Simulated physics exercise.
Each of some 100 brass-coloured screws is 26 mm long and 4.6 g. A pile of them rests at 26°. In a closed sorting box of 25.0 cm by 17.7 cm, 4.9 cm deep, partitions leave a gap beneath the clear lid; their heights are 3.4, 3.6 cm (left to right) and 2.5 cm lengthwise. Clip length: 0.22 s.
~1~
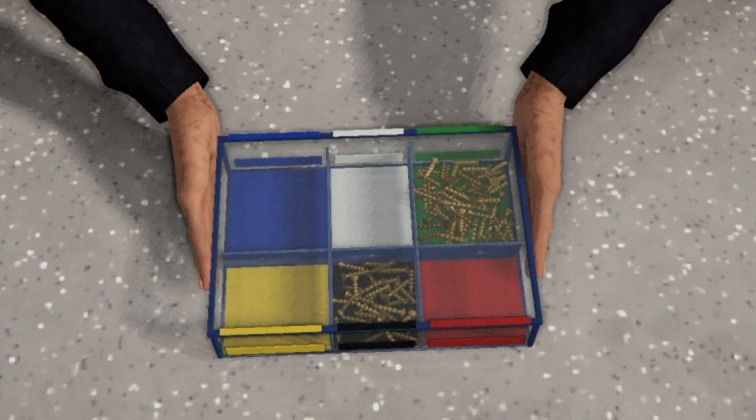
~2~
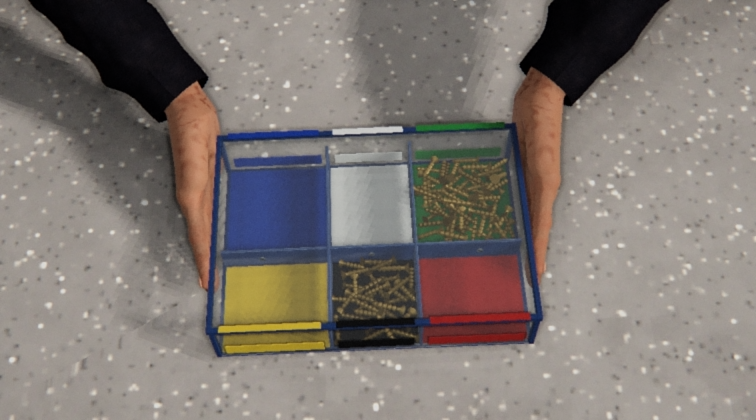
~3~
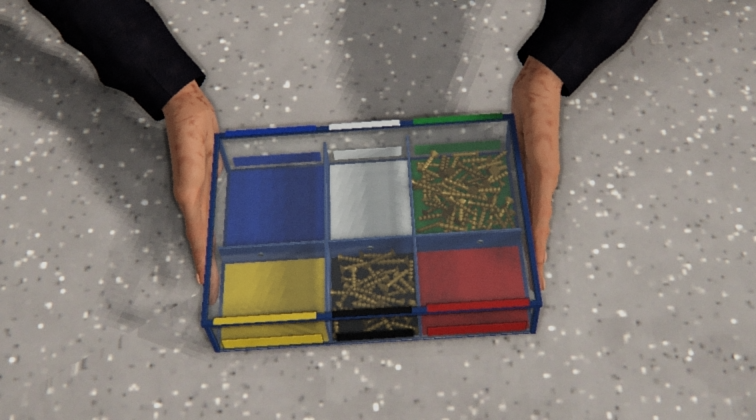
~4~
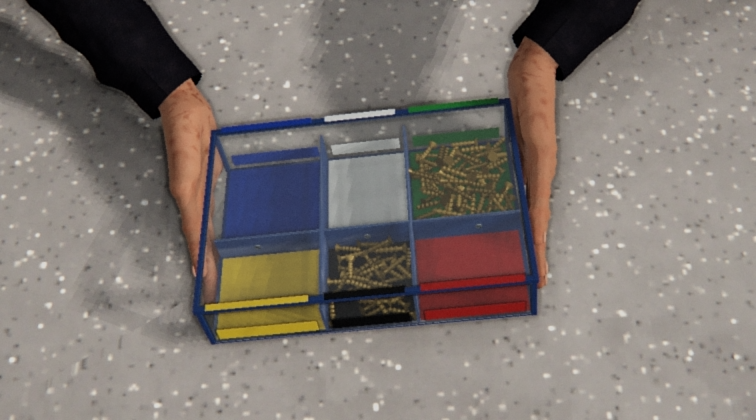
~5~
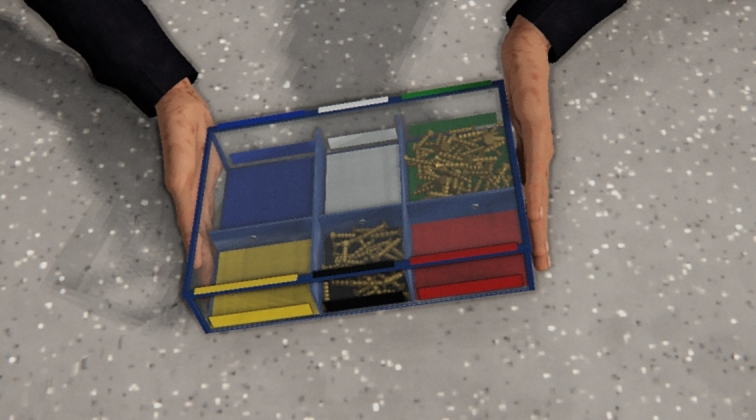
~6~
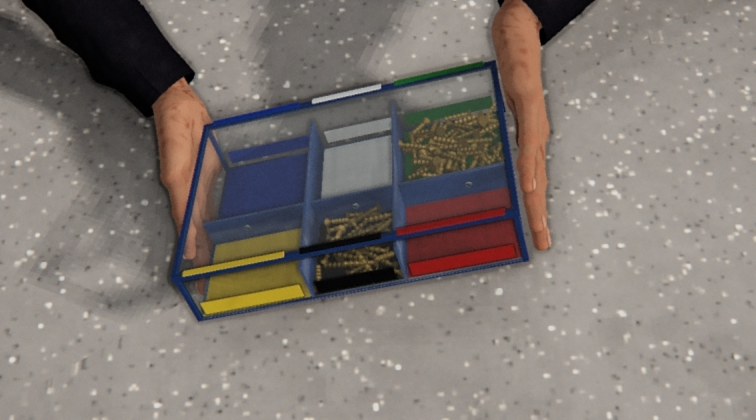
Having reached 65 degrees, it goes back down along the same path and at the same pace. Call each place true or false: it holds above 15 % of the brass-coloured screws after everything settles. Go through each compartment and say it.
Red compartment: False, blue compartment: False, green compartment: True, yellow compartment: False, white compartment: False, black compartment: True.
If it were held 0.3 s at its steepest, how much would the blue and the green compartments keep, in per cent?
Blue keeps 5% and green keeps 65%.
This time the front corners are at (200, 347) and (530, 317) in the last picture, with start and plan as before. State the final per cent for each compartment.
Each compartment ends with, in per cent, red 5, blue 0, green 55, yellow 0, white 0 and black 35.
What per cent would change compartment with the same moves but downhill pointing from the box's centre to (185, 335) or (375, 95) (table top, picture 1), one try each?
That would be close to 10 per cent, then close to 5 per cent.
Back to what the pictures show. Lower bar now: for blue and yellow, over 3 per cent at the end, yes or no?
So blue is a pass and yellow is a miss.
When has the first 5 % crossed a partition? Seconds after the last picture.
It comes at roughly 0.40 s.
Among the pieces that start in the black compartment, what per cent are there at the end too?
Share retained: Approx. 60 %.
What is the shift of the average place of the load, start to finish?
I'd say close to 4.0 cm in total.
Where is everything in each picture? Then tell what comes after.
Box tilt 0 degrees, front corners at (213, 332) and (537, 319); green 65 %, black 35 %, in the first frame.
Box tilt 1 degrees, front corners at (211, 329) and (537, 315), in the second frame.
Box tilt 5 degrees, front corners at (207, 322) and (536, 302), lowest corner left back, in the third frame.
Box tilt 10 degrees, front corners at (199, 309) and (533, 277), lowest corner left back, in the fourth frame.
Box tilt 16 degrees, front corners at (189, 293) and (525, 246), lowest corner left back, in the fifth frame.
Box tilt 23 degrees, front corners at (177, 276) and (513, 211), lowest corner left back; green 65 %, black 35 %, in the sixth frame.
Then, 0.44 s after the last picture, tilt 62 degrees; green 65 %, white 5 %, black 25 %.
Then, 0.72 s after the last picture, tilt 25 degrees; blue 5 %, green 65 %, white 5 %, black 20 %.
Then, 1.11 s after the last picture, tilt 0 degrees; blue 5 %, green 65 %, white 5 %, black 20 %.
In the end, red 0 %, blue 5 %, green 65 %, yellow 0 %, white 5 %, black 20 %.
